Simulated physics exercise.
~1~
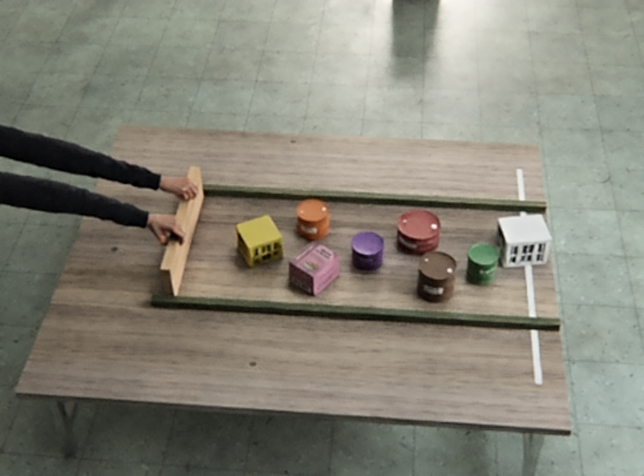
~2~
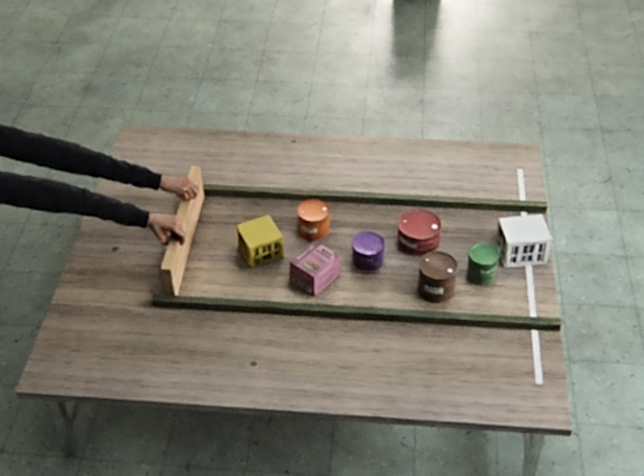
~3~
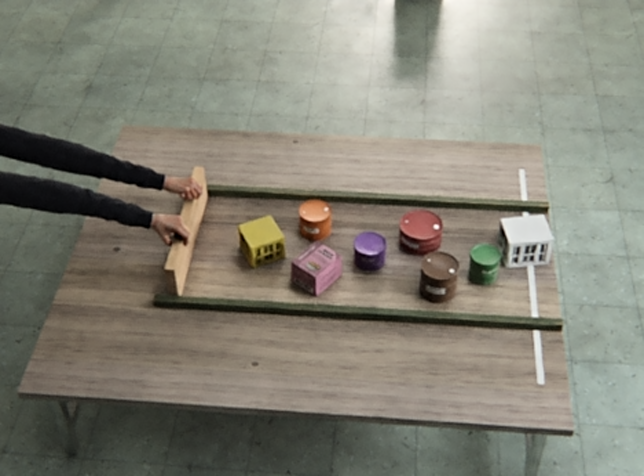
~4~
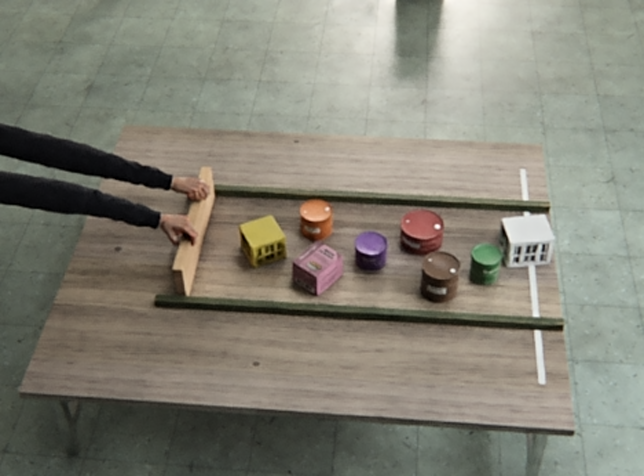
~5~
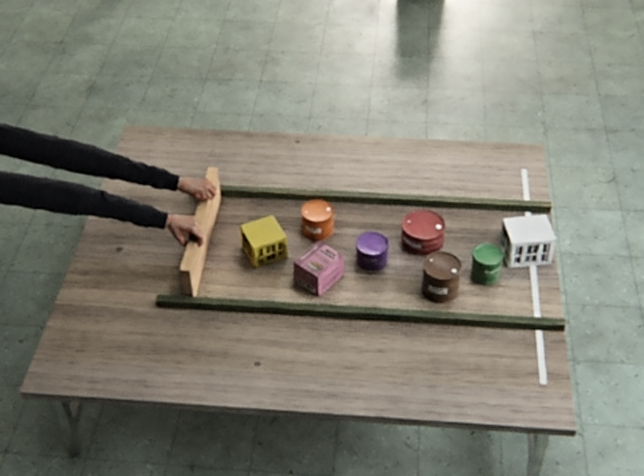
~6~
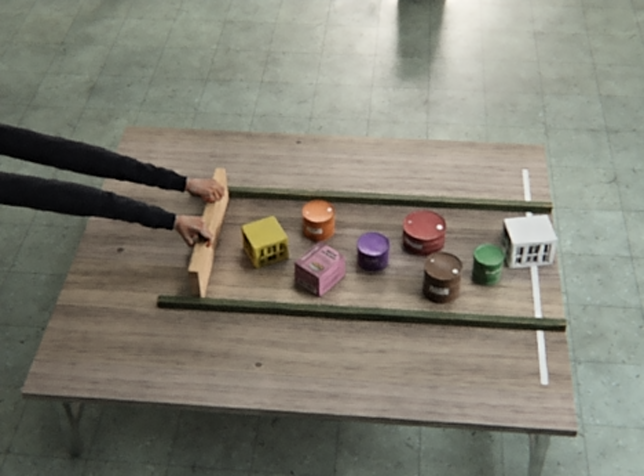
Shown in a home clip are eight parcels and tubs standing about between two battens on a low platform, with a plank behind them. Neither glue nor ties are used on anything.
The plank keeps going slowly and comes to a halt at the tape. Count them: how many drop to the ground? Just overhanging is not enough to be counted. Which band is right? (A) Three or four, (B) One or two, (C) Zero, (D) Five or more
(D) Five or more.
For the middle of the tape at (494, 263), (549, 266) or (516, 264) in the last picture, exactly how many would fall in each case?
Per try: 2; 8; 5.
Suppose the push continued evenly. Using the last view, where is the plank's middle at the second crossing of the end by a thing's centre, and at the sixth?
Near (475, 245) first, near (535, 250) second.
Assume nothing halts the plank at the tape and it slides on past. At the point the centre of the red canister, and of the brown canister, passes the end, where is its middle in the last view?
(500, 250) and (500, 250), roughly.
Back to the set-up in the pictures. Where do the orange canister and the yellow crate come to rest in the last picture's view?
Final spots - orange canister (549, 231), yellow crate (554, 260).
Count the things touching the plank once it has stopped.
Well, it touches 3.
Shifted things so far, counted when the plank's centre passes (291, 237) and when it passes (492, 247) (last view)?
The first number is 2, the next one 8.
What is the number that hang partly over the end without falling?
You'd get 3.
Early on, none off yet; white crate at rest near (528, 242); green pail at rest near (487, 265); brown canister at rest near (442, 278).
A while later, none off yet; white crate at rest near (528, 242); green pail at rest near (487, 265); brown canister travelled a little near (447, 278).
Further along, none off yet; white crate travelled about its own width near (566, 247); green pail travelled well along near (556, 270); brown canister travelled well along near (533, 284).
Finally, the number that fall off is five or more; lost, purple pail, red canister, brown canister, green pail and white crate.
